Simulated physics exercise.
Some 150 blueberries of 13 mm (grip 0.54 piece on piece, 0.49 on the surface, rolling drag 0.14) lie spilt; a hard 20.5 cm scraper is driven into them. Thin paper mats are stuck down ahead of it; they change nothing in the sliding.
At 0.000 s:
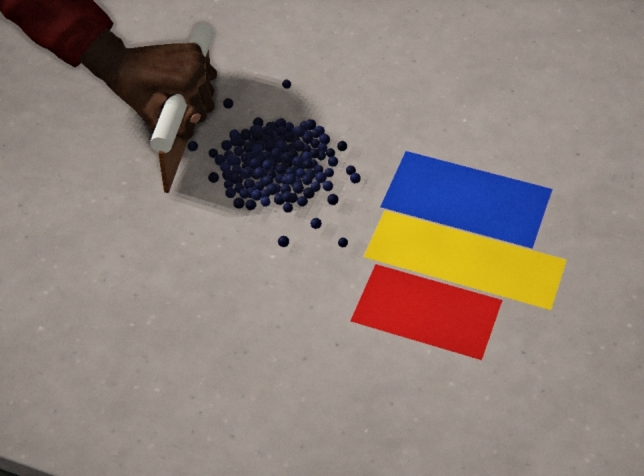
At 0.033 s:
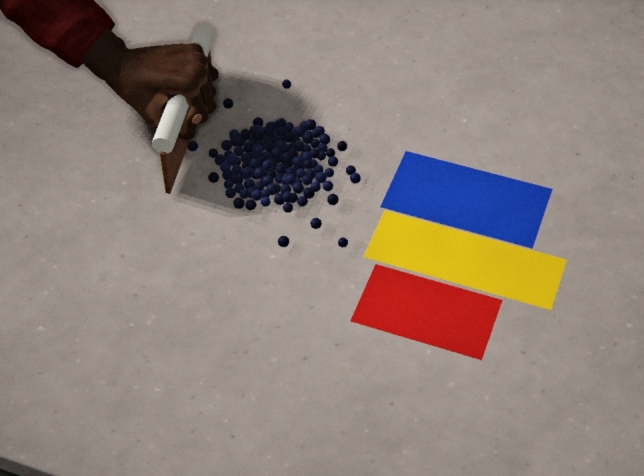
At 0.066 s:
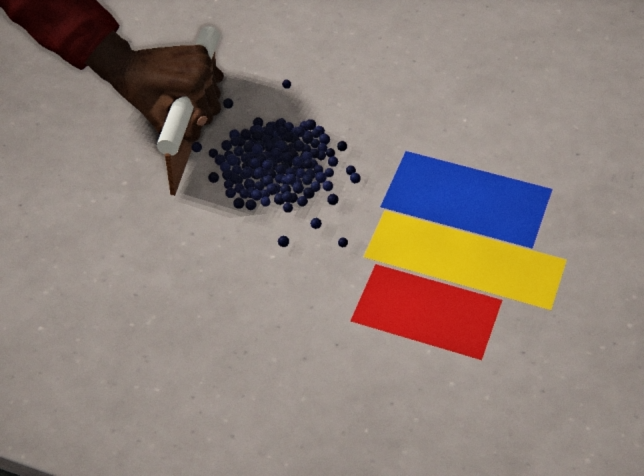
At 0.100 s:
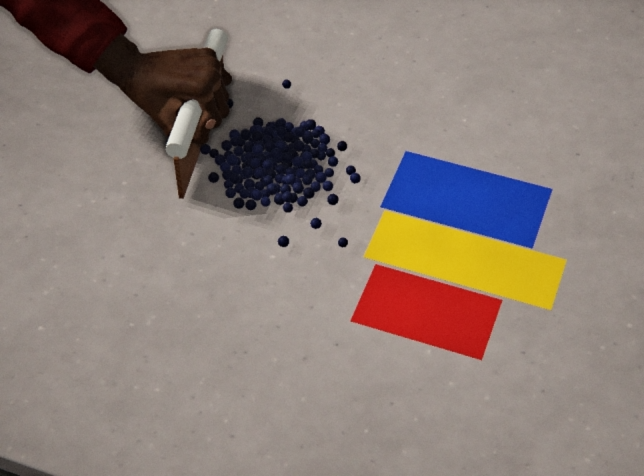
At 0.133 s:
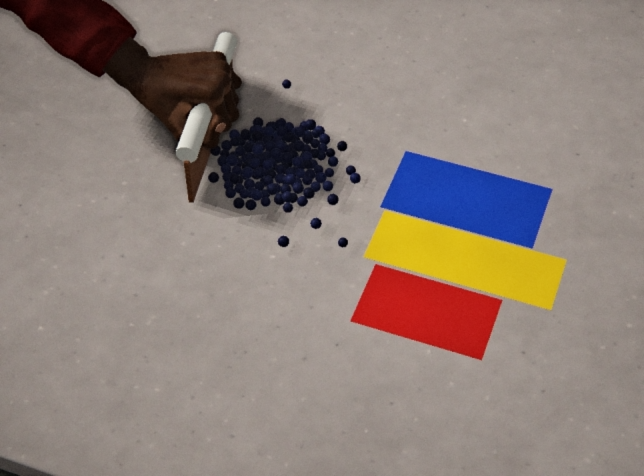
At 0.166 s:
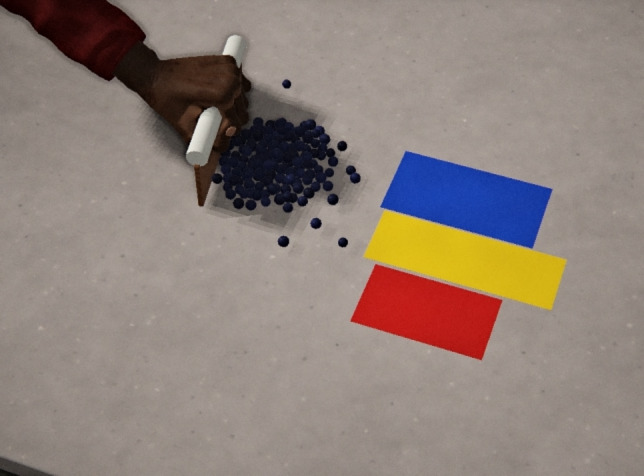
Hand in a red sleeve pushing a white-handled scraper slowly rightward into scattered blueberries beside blue, yellow and red mats.
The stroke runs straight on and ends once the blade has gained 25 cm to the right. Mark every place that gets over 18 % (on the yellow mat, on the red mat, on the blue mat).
On the yellow mat: Above; on the red mat: Below; on the blue mat: Above.
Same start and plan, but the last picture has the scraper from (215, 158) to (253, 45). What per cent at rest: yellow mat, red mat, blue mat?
Yellow mat 5, red mat 0, blue mat 30.
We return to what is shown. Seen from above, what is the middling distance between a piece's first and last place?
About 18 cm.
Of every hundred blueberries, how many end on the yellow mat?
Some 30 per cent.
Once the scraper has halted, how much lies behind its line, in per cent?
About 5 per cent.
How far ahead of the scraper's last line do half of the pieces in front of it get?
Roughly 4 cm.
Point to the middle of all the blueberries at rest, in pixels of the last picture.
Around (411, 198).
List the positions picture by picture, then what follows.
The first picture shows scraper from (163, 159) to (205, 45); moved 0.0 cm; 0 pieces shifted; middle of the spill at (276, 154); red mat at (427, 311); yellow mat at (465, 259); blue mat at (467, 198).
The second picture shows scraper from (164, 159) to (207, 46); moved 0.2 cm; 0 pieces shifted; middle of the spill at (276, 154).
The third picture shows scraper from (169, 161) to (211, 47); moved 0.9 cm; 1 pieces shifted; middle of the spill at (276, 154).
The fourth picture shows scraper from (178, 164) to (219, 50); moved 2.0 cm; 1 pieces shifted; middle of the spill at (276, 154).
The fifth picture shows scraper from (188, 168) to (229, 53); moved 3.3 cm; 4 pieces shifted; middle of the spill at (276, 154).
The sixth picture shows scraper from (198, 172) to (238, 57); moved 4.6 cm; 28 pieces shifted; middle of the spill at (276, 154); red mat at (427, 311); yellow mat at (465, 259); blue mat at (467, 198). Its speed is about 0.40 m/s, heading 7 degrees towards the viewer.
After 0.43 s, scraper 15 cm from its start, spill 18 cm wide; off the mats 100 %.
After 0.69 s, scraper 24 cm from its start, spill 23 cm wide; red mat 5 %, yellow mat 30 %, blue mat 35 %, off the mats 30 %.
Then, at 0.92 s, scraper 25 cm from its start, spill 24 cm wide; red mat 5 %, yellow mat 30 %, blue mat 40 %, off the mats 25 %.
At rest (1.2 s), red mat 5 %, yellow mat 30 %, blue mat 40 %, off the mats 25 %.
